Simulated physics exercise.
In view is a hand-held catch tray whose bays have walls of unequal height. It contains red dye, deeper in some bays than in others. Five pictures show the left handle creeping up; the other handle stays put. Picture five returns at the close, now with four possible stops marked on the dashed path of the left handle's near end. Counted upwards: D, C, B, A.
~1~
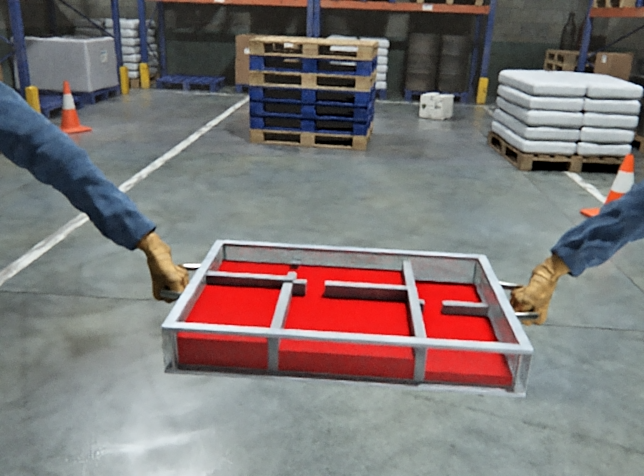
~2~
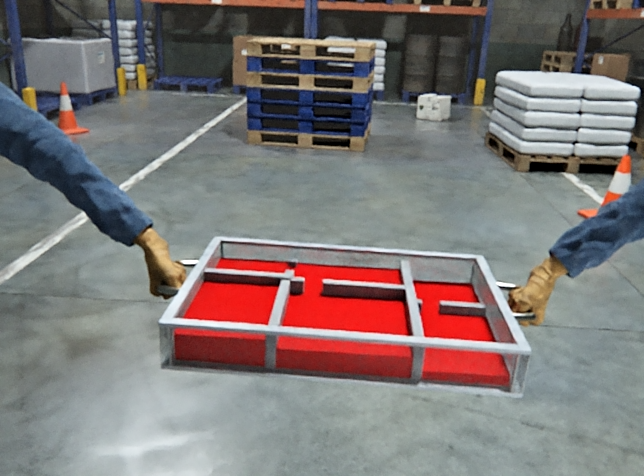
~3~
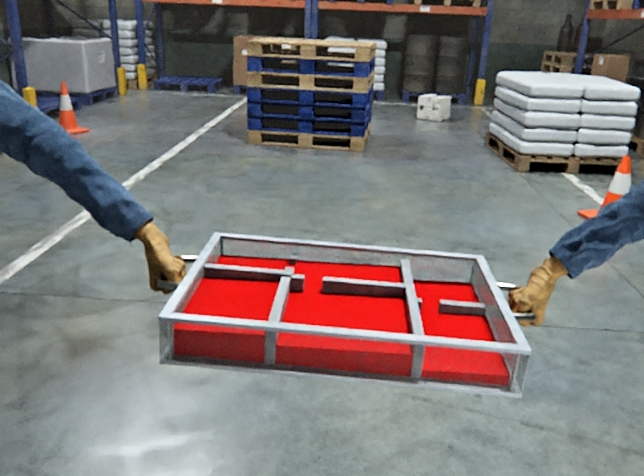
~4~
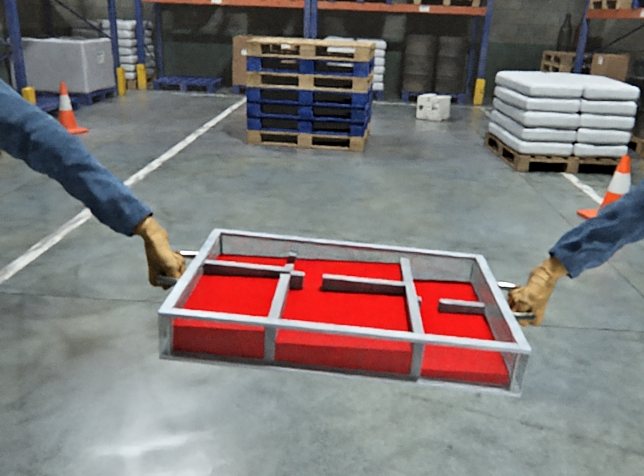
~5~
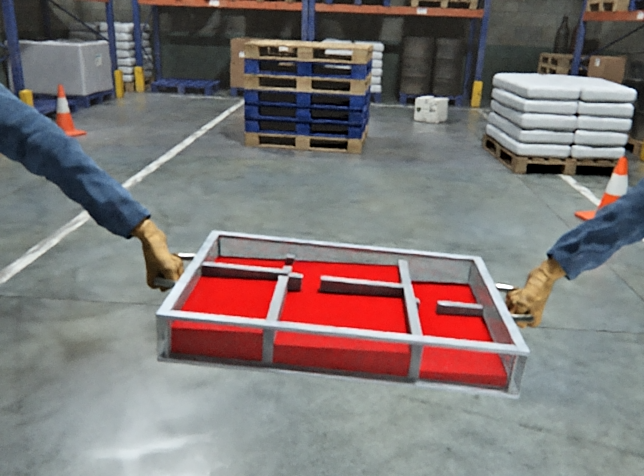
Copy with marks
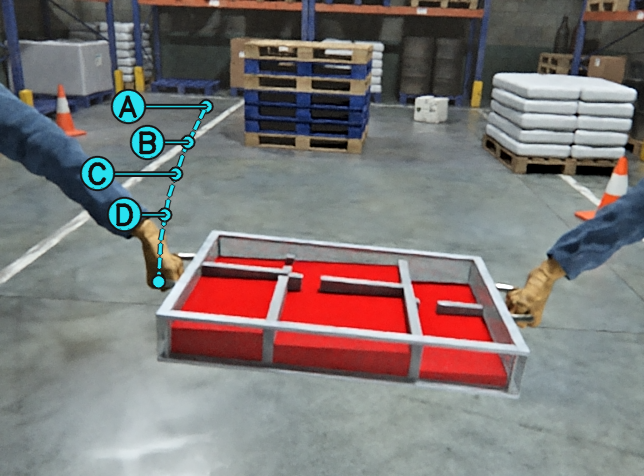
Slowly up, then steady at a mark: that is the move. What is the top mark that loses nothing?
Stop D just does it.
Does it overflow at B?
Yes, it does.
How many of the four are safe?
One of the four.
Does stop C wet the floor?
Yes.
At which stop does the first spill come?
C it is.
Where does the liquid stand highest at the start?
The front left bay.
On the marked copy, A at (206, 106); B at (187, 142); C at (175, 173); D at (164, 214).
If A is chosen, about 42 % goes over the rim.
If B is chosen, about 27 % goes over the rim.
If C is chosen, about 11 % goes over the rim.
If D is chosen, nothing spills; the front middle bay holds the most.
